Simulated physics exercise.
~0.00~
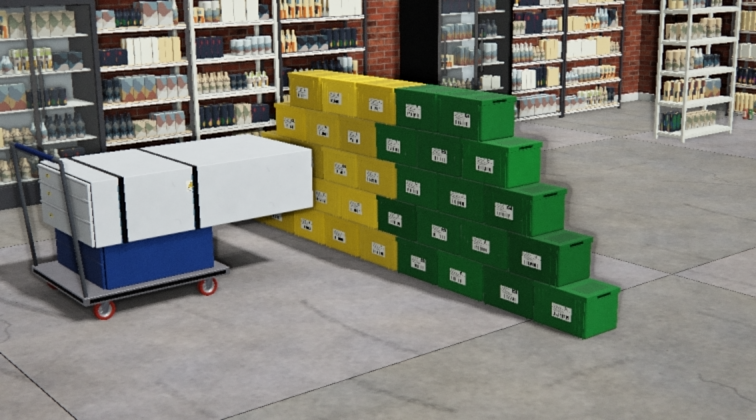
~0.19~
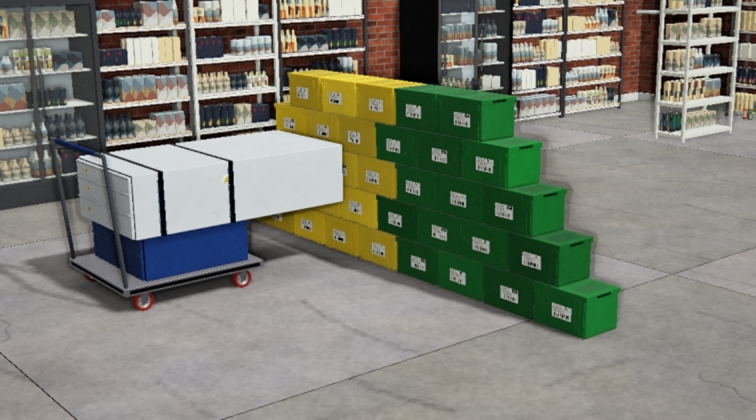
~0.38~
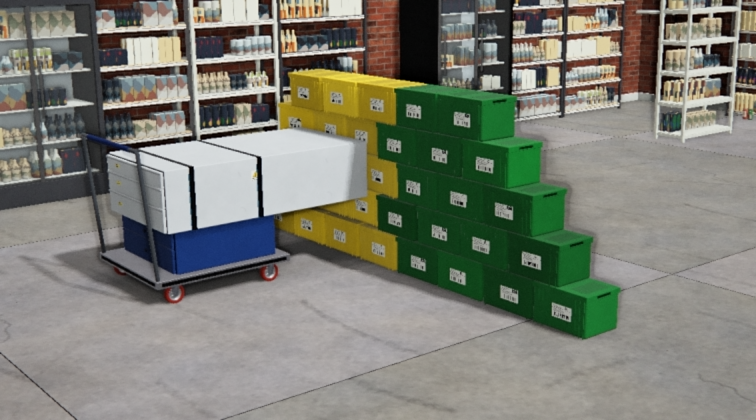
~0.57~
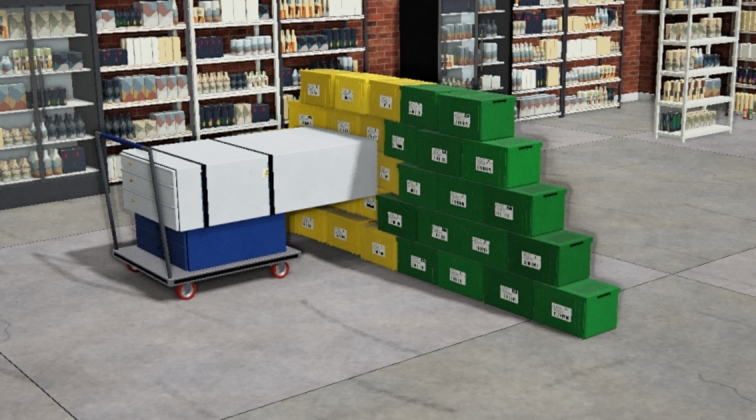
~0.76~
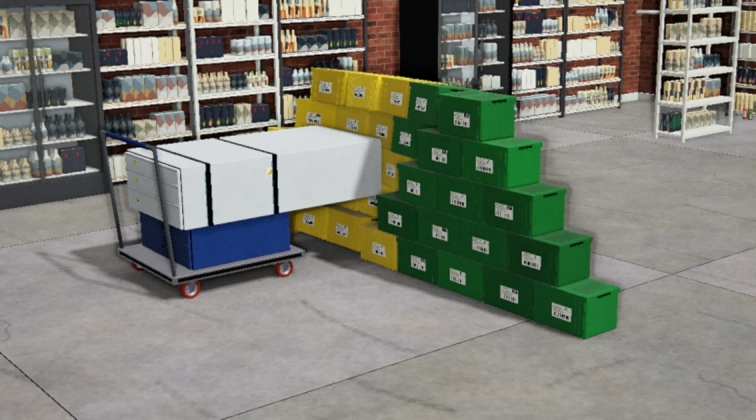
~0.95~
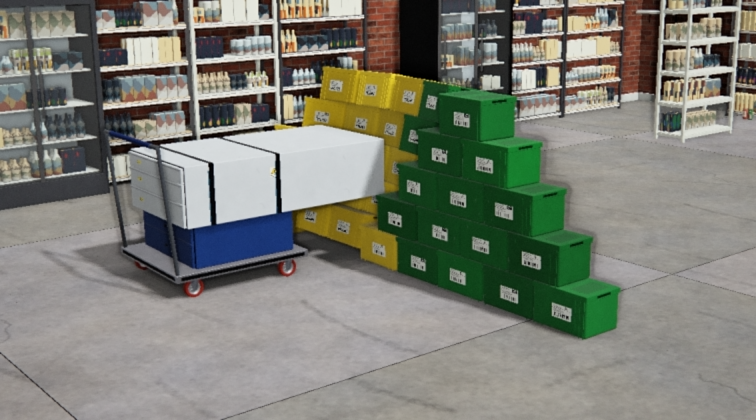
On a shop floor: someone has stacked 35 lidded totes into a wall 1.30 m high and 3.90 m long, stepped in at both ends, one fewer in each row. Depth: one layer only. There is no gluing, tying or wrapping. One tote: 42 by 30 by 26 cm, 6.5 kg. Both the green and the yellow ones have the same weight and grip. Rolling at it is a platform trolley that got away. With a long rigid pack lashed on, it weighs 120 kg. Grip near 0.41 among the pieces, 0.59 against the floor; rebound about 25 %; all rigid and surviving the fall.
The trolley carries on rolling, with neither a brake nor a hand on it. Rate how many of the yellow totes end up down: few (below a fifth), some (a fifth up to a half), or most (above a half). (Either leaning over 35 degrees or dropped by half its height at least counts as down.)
Most.
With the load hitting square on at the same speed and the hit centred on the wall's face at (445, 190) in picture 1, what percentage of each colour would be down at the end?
Green 90 %, yellow 20 %.
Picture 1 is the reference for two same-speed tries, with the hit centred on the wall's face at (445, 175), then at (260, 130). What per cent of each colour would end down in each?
For green it's 50 then 0 per cent, for yellow 10 then 20 per cent.
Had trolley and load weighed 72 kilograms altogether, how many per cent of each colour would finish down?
For green it's 0, for yellow it's 0 in a hundred.
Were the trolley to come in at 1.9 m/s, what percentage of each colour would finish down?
Down at the end: Green 10 per cent, yellow 80 per cent.
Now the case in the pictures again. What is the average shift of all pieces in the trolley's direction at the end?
Mean shift: Around 55 cm.
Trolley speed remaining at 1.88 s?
The trolley is doing roughly 0.0 m/s at that moment.
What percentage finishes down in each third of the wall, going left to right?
I'd put it at 70 % left, 70 % middle and 0 % right.
Around 1.14 s, load 24 cm past the wall's line, still rolling; none of the 19 yellow totes down (0 of 35 in all colours); top yellow tote tipped 20°.
Around 1.38 s, load 26 cm past the wall's line, still rolling; 15 of the 19 yellow totes down (17 of 35 in all colours); top yellow tote tipped 38°, 19 cm lower.
Around 1.58 s, load 26 cm past the wall's line, stopped; 15 of the 19 yellow totes down (17 of 35 in all colours); top yellow tote tipped 63°, 61 cm lower.
Around 1.88 s, load 26 cm past the wall's line, stopped; 15 of the 19 yellow totes down (17 of 35 in all colours); top yellow tote on its side.
Finally (2.8 s), load 26 cm past the wall's line, stopped; 15 of the 19 yellow totes down (17 of 35 in all colours); top yellow tote on its side; top green tote unmoved. That is 79 per cent. Seen by the last camera, middles, top yellow tote near (591, 205), top green tote near (476, 116).
